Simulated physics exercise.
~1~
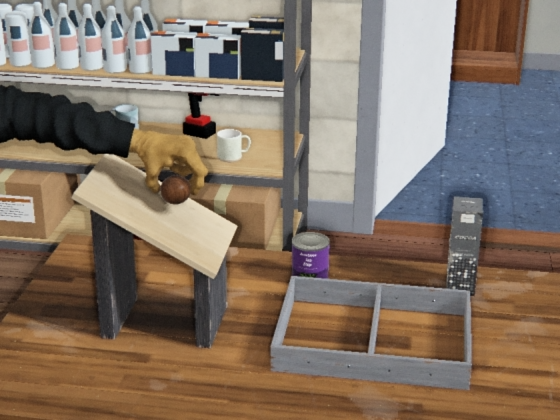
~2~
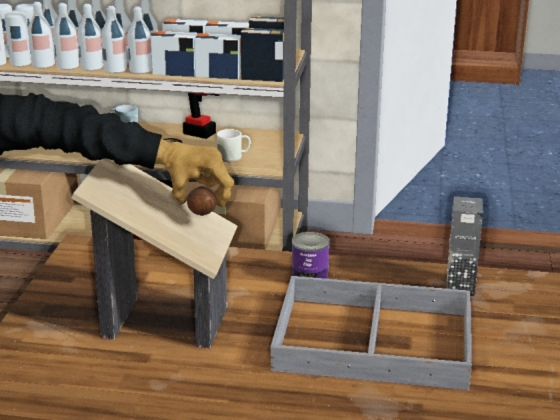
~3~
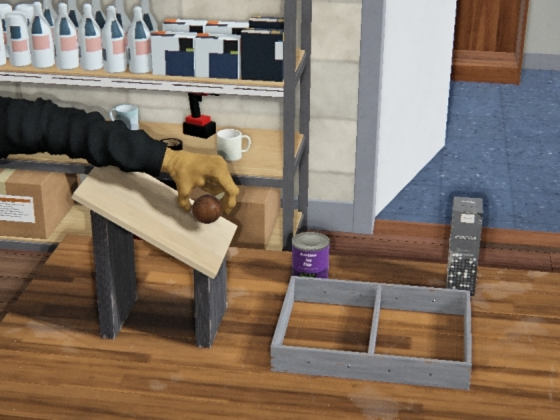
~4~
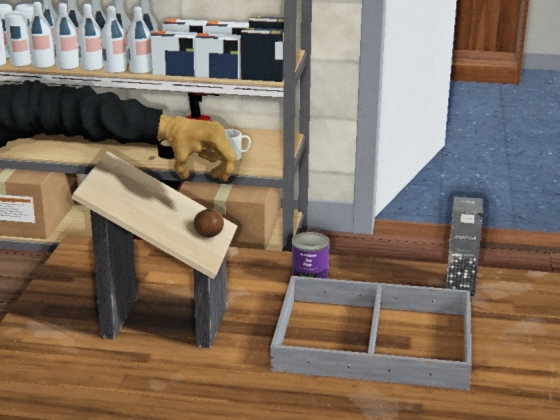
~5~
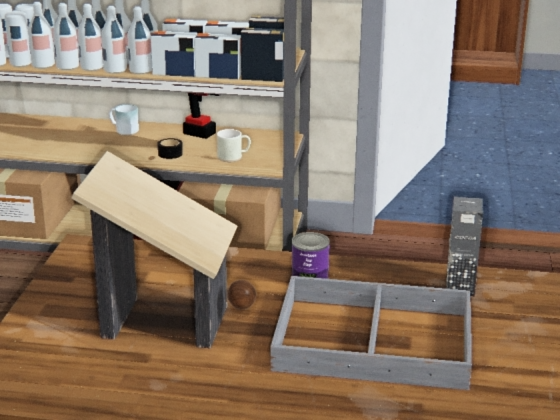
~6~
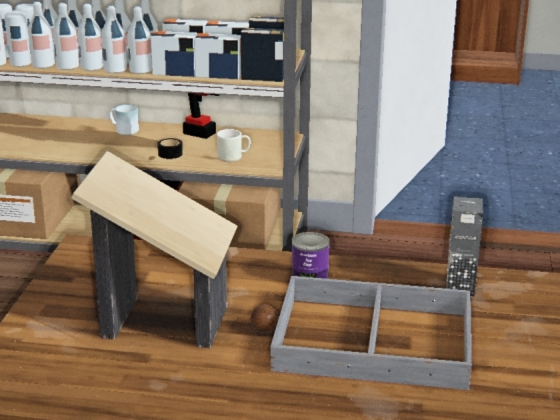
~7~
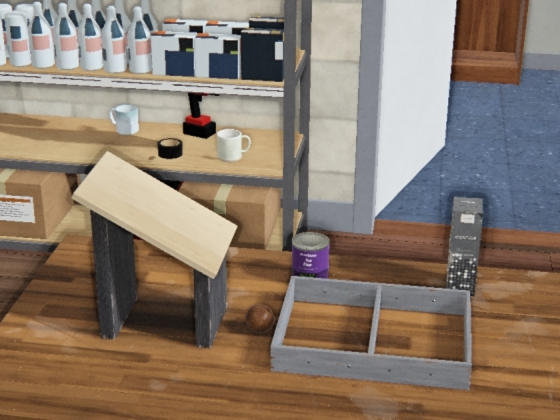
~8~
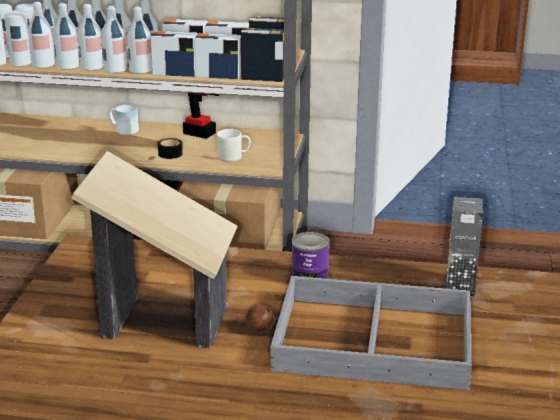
In a workshop-like room seen from slightly above, a slanted pale board on dark supports stands on a wooden floor, left of a grey tray with two bays. A purple tin and a grey patterned carton stand behind the tray, before shelves of bottles and mugs. A tan-gloved hand in a dark sleeve moves a brown onion down the board, then lets go and draws back. The onion drops off the lower edge to the floor and travels right to the tray's near side. It shifts back slightly left and rests outside both bays, while the tin and carton stay put.
